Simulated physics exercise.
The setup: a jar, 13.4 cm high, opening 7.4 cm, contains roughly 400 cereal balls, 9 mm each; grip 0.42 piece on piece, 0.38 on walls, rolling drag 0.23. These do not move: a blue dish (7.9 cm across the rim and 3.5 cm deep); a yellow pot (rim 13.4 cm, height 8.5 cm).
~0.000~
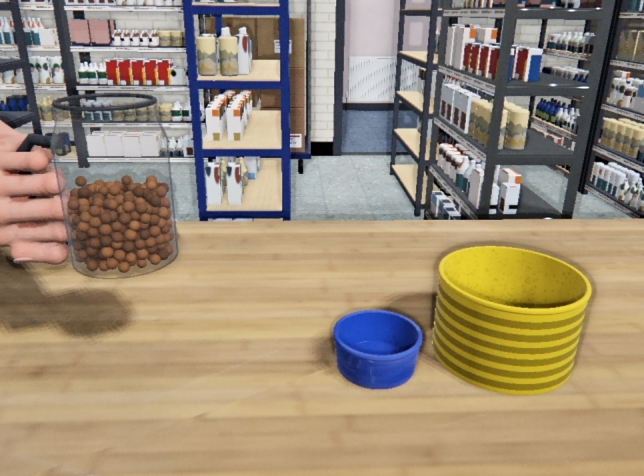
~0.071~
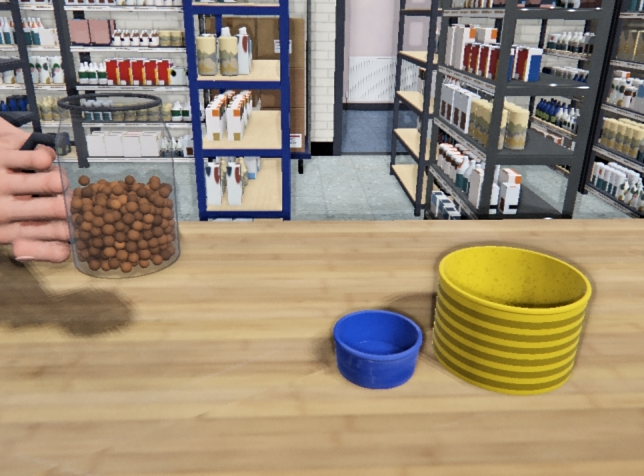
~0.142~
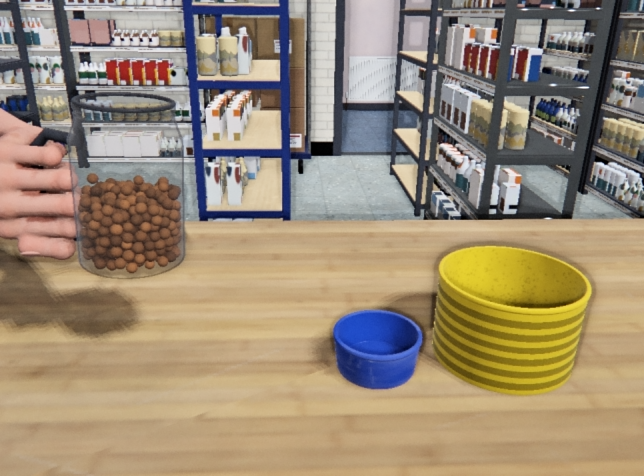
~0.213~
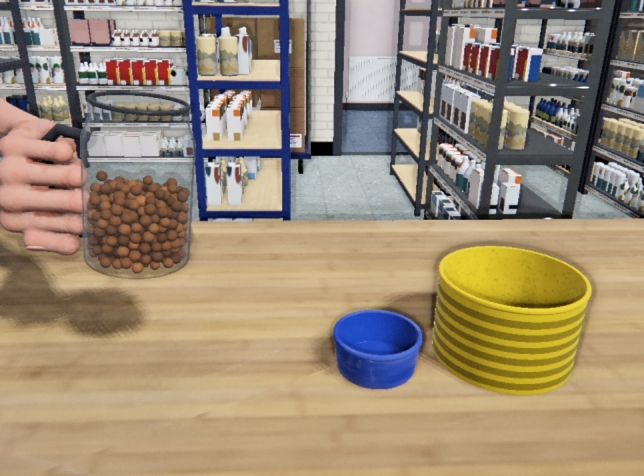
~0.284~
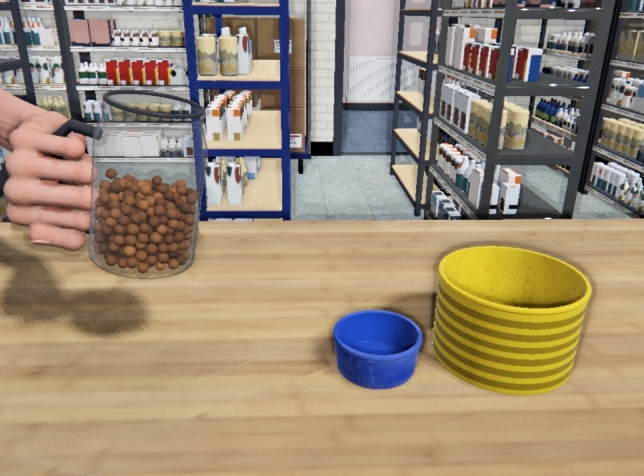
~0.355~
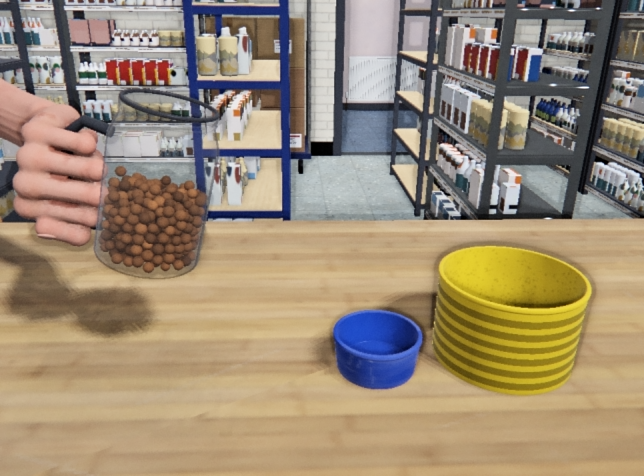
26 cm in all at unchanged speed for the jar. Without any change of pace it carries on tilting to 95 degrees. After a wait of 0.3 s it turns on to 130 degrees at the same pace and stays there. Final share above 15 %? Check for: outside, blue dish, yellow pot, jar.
Outside everything: Not above, blue dish: Not above, yellow pot: Above, jar: Not above.
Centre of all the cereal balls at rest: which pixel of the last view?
Near (498, 345).
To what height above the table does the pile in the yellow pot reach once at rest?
Roughly 4.5 centimetres above the table.
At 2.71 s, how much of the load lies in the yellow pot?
By then, around 0 percent is in.
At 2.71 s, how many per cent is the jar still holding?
My estimate is about 100 per cent.
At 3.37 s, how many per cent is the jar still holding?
I'd estimate some 25 per cent of the load.
After 1.26 s, tilt 58 degrees; jar 100 %; middle of all pieces near (247, 204).
After 2.01 s, tilt 94 degrees; jar 100 %; middle of all pieces near (345, 190).
Then, at 2.71 s, tilt 108 degrees; jar 100 %; middle of all pieces near (389, 183).
Then, at 3.37 s, tilt 130 degrees; yellow pot 75 %, jar 25 %; middle of all pieces near (486, 311).
At rest (4.3 s), outside 0 %, blue dish 0 %, yellow pot 100 %, jar 0 %.
